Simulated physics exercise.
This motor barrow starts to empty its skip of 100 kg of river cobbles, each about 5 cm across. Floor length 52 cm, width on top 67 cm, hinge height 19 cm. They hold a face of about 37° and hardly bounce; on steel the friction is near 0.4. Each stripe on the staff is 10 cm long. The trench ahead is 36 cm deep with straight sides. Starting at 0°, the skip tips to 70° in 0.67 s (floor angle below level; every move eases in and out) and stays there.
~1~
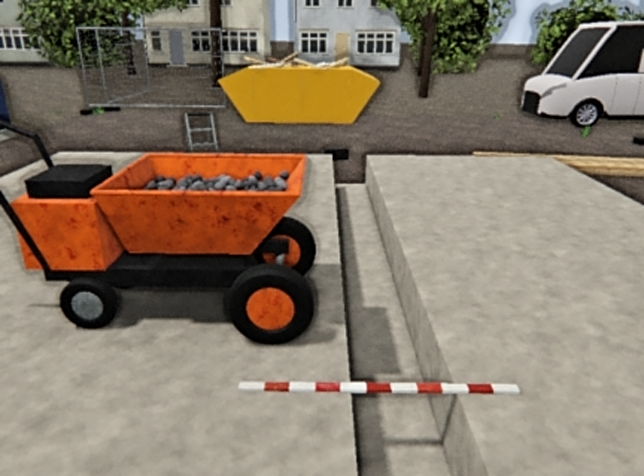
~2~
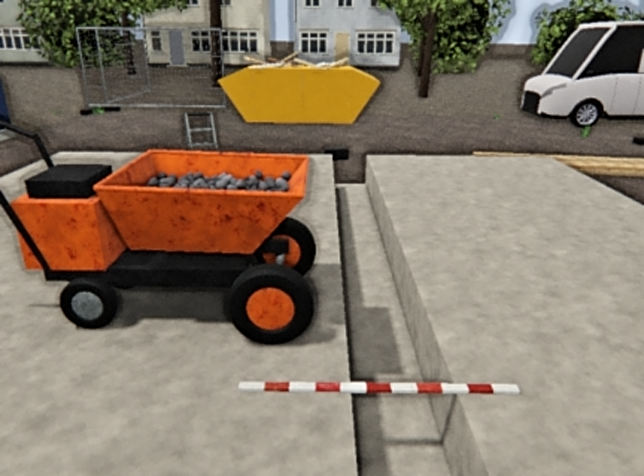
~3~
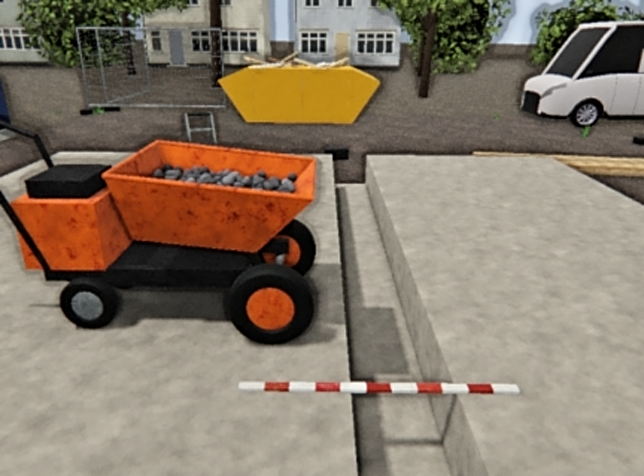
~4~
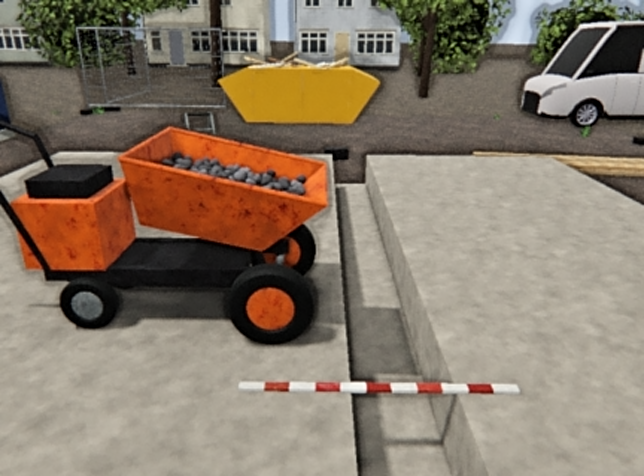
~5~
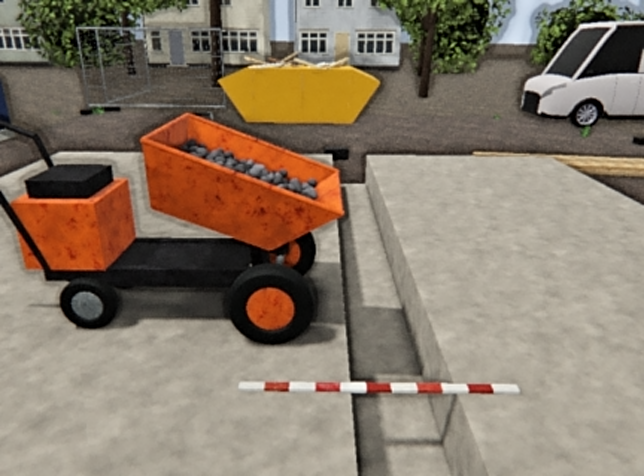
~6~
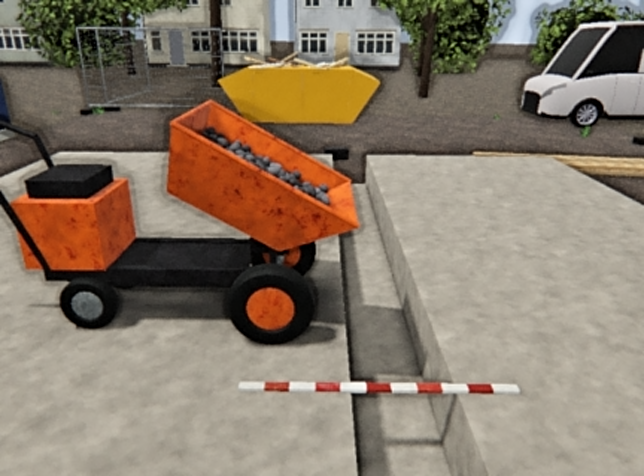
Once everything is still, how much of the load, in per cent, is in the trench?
Close to 46 in a hundred.
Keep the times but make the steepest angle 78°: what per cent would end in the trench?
In that case some 45 per cent.
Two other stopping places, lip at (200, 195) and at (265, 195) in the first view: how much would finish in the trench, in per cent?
About 85 and 75 per cent.
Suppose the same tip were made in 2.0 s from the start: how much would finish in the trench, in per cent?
It would be near 70 per cent.
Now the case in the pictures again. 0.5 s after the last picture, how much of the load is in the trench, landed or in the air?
Some 15 per cent.
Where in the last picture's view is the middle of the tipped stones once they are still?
Around (438, 308).
Then, 0.2 s after the last picture the floor is at 59°, 100 % in the skip; the foremost stones are at (361, 243).
Then, 0.5 s after the last picture the floor is at 70°, 82 % in the skip, 15 % in the trench, 2 % past the trench; the foremost stones are at (438, 291).
Then, 0.8 s after the last picture the floor is at 70°, 21 % in the skip, 26 % in the trench, 53 % past the trench; the foremost stones are at (577, 316).
Then, 2.8 s after the last picture the floor is at 70°, 0 % in the skip, 46 % in the trench, 54 % past the trench; the foremost stones are past the picture's edge.
